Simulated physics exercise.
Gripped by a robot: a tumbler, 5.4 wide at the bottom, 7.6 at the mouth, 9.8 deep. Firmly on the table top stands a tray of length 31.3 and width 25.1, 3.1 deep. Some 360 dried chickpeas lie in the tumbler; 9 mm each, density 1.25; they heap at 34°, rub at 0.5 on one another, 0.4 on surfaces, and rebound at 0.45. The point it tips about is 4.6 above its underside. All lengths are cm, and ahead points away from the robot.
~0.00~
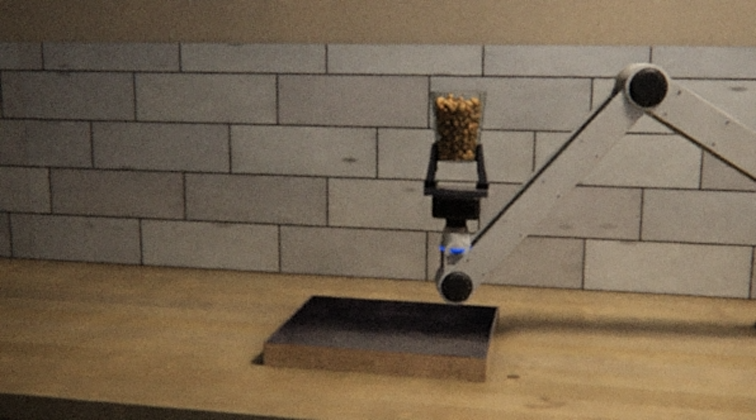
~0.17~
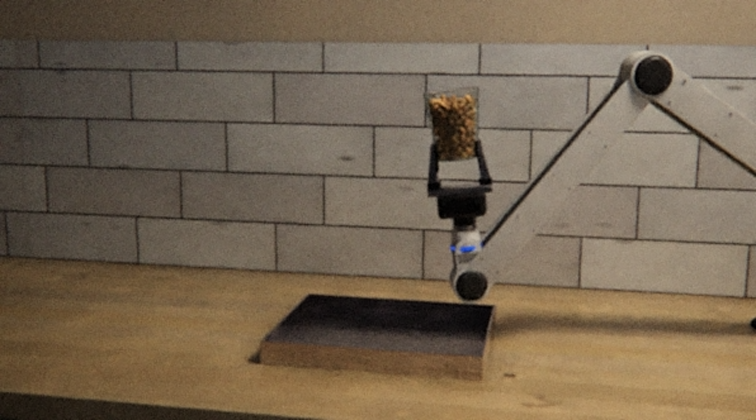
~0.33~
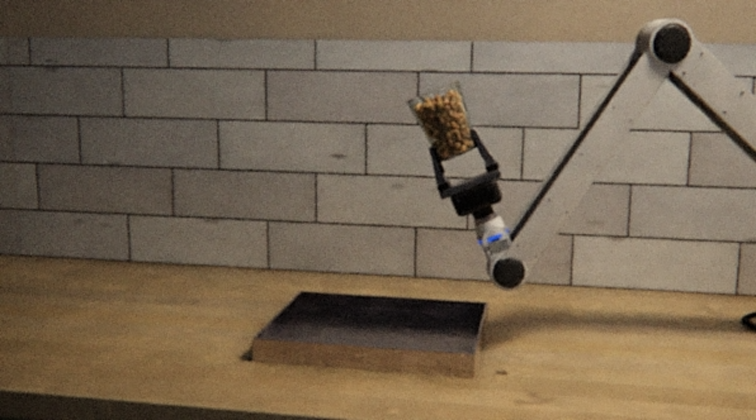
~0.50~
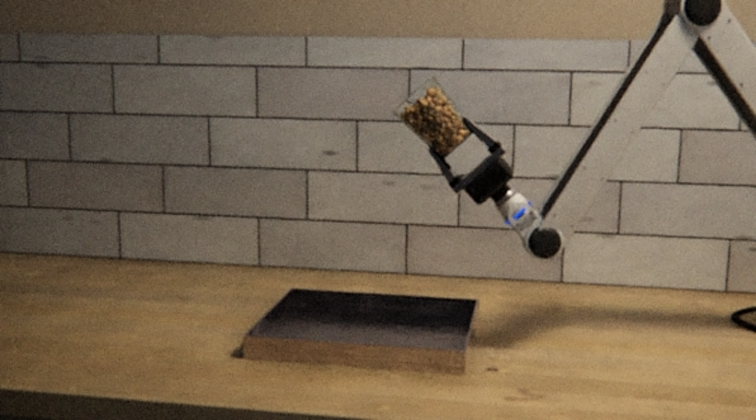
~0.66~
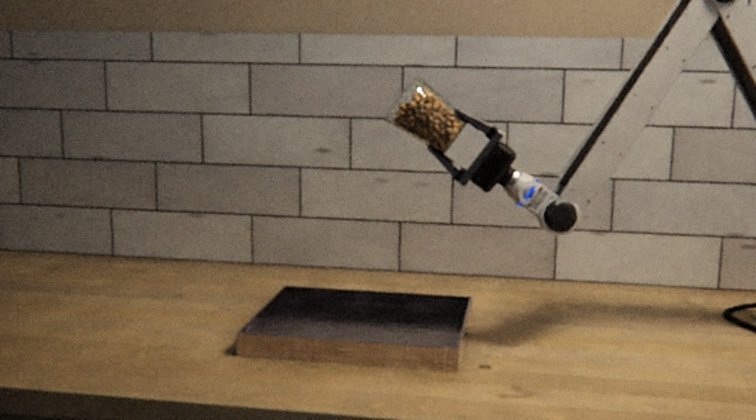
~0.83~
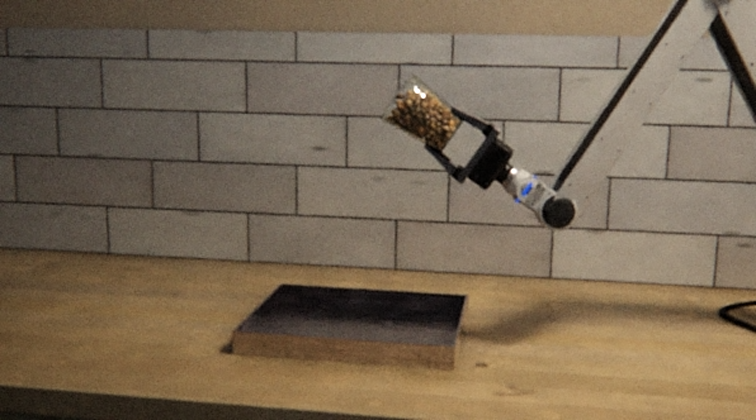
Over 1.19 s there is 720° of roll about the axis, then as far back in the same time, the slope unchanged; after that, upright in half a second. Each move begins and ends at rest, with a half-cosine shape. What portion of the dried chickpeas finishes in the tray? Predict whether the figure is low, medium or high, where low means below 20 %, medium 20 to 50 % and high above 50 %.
Low.
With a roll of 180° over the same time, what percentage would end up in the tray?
Around 5 %.
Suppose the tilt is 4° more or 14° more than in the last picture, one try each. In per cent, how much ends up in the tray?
You'd get close to 10 per cent, then close to 30 per cent.
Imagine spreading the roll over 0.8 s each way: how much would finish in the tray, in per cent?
It would come to close to 0 per cent.
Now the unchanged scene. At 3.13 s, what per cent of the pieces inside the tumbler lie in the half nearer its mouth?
Near 50 per cent lies in the mouth half.
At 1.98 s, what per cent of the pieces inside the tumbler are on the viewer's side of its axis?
Around 55 percent.
After 1.98 s, tipped 56°, highest piece 38 above the table; 355 in the tumbler, 8 in the tray.
After 3.13 s, tipped 56°, highest piece 38 above the table; 351 in the tumbler, 10 in the tray, 2 in flight or on a rim.
After 3.91 s, upright, highest piece 39 above the table; 351 in the tumbler, 11 in the tray, 1 on the table or floor.
After 4.61 s, upright, highest piece 39 above the table; 351 in the tumbler, 11 in the tray, 1 on the table or floor.
In the end, 351 in the tumbler, 11 in the tray, 1 on the table or floor. That is 3 % in the tray.
